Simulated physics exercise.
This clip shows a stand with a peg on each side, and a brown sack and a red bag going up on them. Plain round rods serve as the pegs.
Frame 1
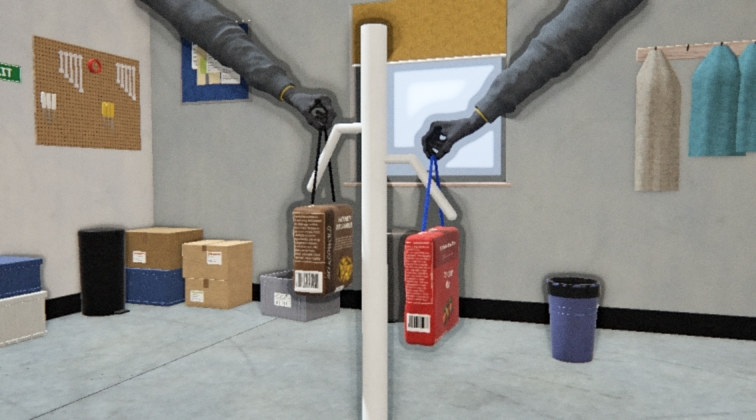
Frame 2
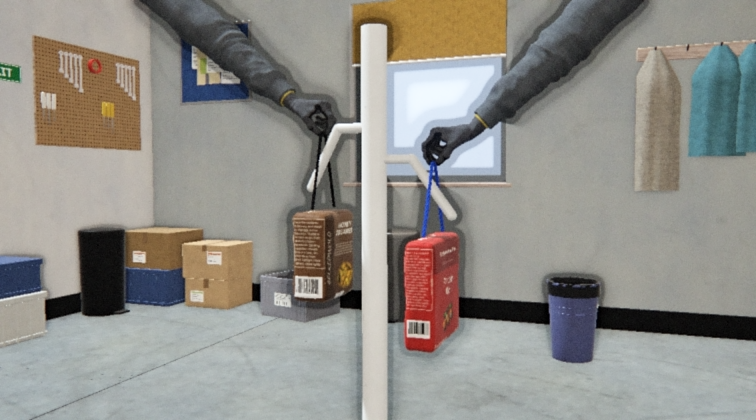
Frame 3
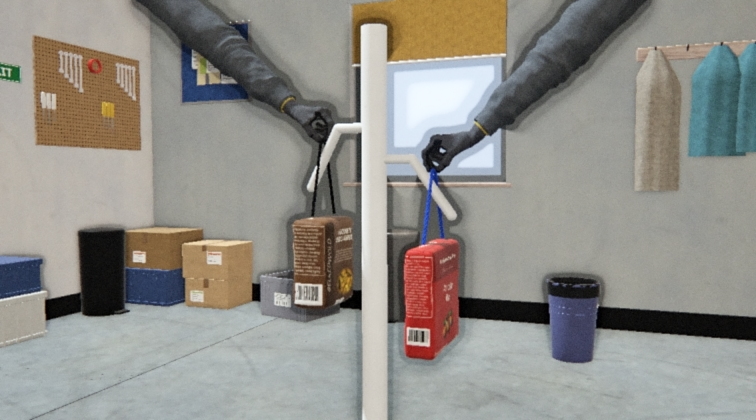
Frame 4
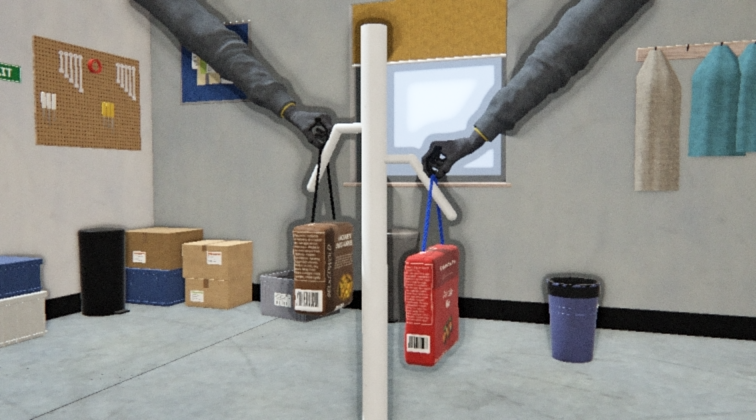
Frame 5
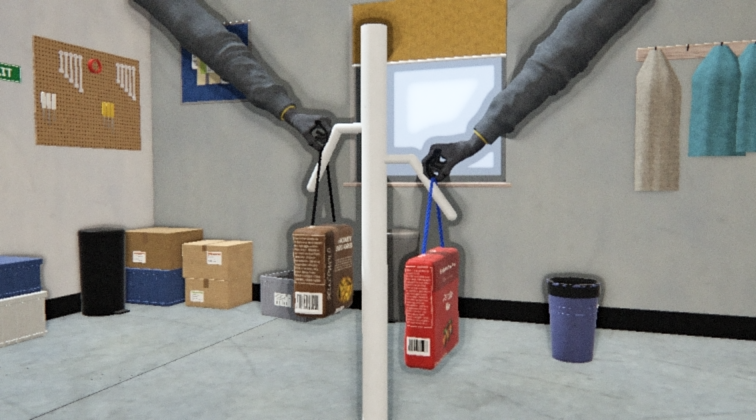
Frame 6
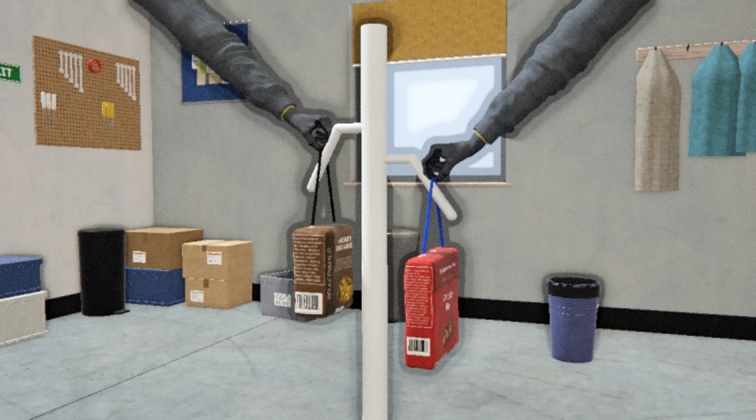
In this clip, two gloved hands hold a brown sack and a red bag by their cords beside downward-sloping pegs on a white stand, lowering both slightly before they stay almost still.
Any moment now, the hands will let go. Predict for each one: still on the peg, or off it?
Prediction: The brown sack off; the red bag off.
Then, 0.38 s past the final frame, brown sack on the floor; red bag on the floor.
When it is over, brown sack on the floor; red bag on the floor. The brown sack comes down and the red bag slips off its peg.
